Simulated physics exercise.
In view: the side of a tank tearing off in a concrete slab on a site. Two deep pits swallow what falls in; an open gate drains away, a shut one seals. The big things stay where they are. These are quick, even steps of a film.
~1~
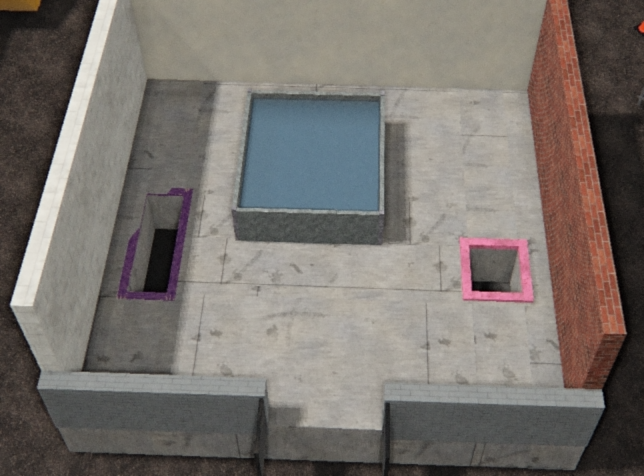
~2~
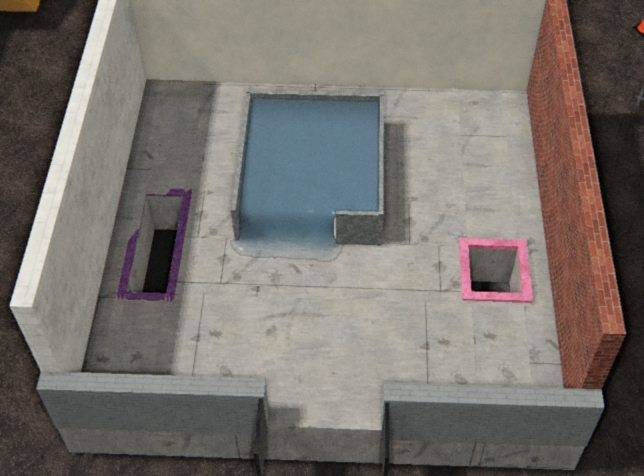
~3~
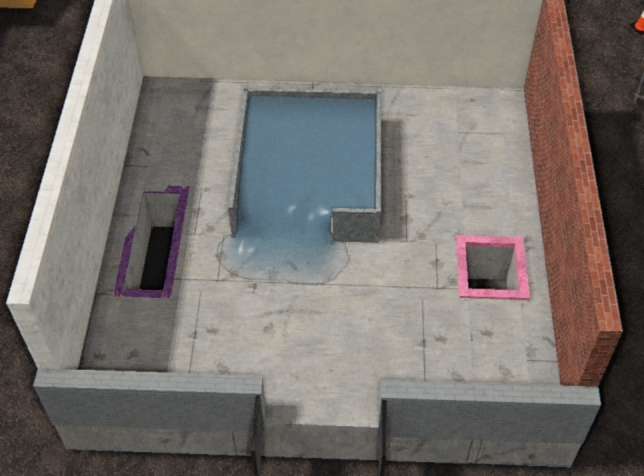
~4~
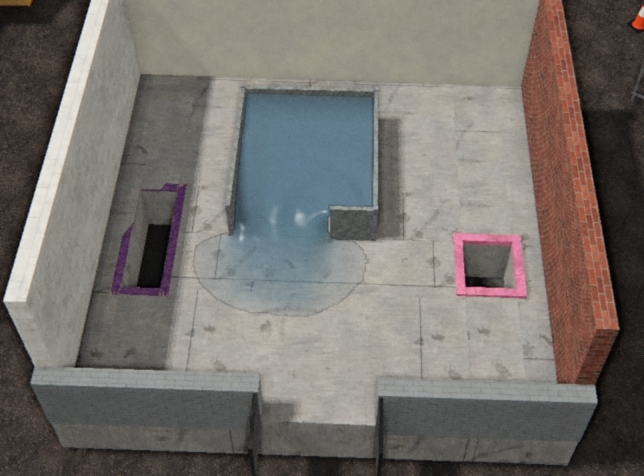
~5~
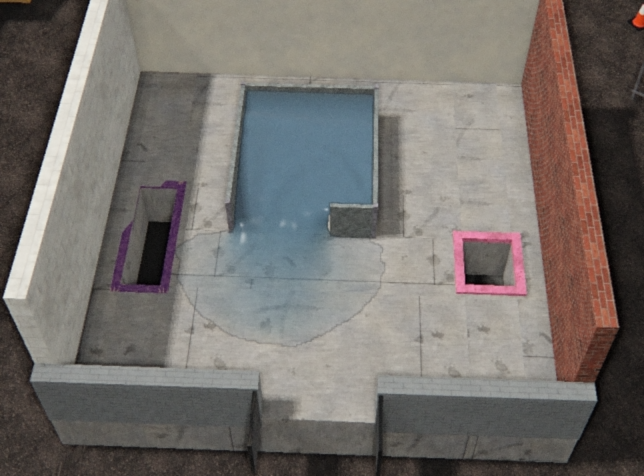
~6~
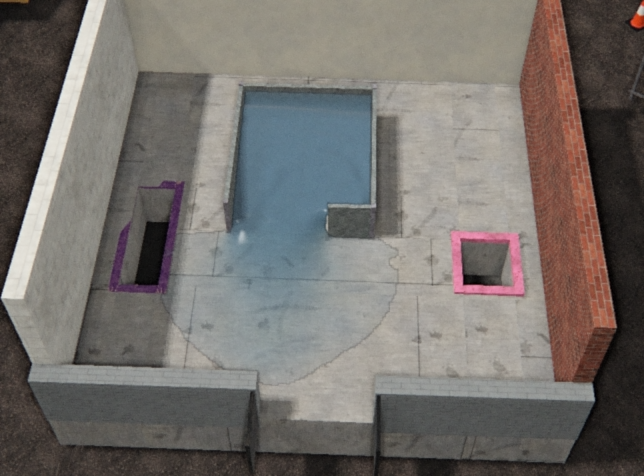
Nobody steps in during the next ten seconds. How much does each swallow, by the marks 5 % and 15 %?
One by one: The gate takes above 15 %; the pink pit takes not even 5 %; the purple pit takes above 15 %.
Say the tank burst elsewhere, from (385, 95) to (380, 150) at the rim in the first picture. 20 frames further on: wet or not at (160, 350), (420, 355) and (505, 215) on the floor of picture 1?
In turn: Clear, not flooded, wet.
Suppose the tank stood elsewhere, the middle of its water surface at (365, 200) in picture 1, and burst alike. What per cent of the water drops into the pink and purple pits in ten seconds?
Roughly, in per cent: Pink 2, purple 10.
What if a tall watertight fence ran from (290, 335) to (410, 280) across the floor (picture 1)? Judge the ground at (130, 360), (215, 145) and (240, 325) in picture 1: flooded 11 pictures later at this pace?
As listed: Awash, dry, under water.
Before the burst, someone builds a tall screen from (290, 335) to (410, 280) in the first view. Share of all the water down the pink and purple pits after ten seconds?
Parts in a hundred: Pink 4, purple 30.
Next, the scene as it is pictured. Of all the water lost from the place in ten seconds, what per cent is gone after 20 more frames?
Some 40 per cent.
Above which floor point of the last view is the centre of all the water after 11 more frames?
Around (276, 242).
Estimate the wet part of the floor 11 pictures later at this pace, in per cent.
Near 35 in a hundred.
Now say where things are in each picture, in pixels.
Still water in the open tank at (312, 153), in the first frame.
The front is at (238, 245), out from the gap at (287, 231), in the second frame.
Water pours out at (284, 229) and has run to (228, 263), in the third frame.
The front is at (314, 308), out from the gap at (282, 228), in the fourth frame.
The front is at (298, 339), out from the gap at (281, 225), in the fifth frame.
Water pours out at (279, 225) and has run to a hidden place, in the sixth frame.
A moment on, water covers 30 % of the floor; the gate 2 %, the pink pit 0 %, the purple pit 0 %.
Next, water covers 35 % of the floor; the gate 8 %, the pink pit 0 %, the purple pit 1 %.
Then, water covers 40 % of the floor; the gate 18 %, the pink pit 0 %, the purple pit 4 %.
Later, water covers 50 % of the floor; the gate 28 %, the pink pit 0 %, the purple pit 13 %.
In the end, water covers 60 % of the floor; the gate 35 %, the pink pit 1 %, the purple pit 20 %.
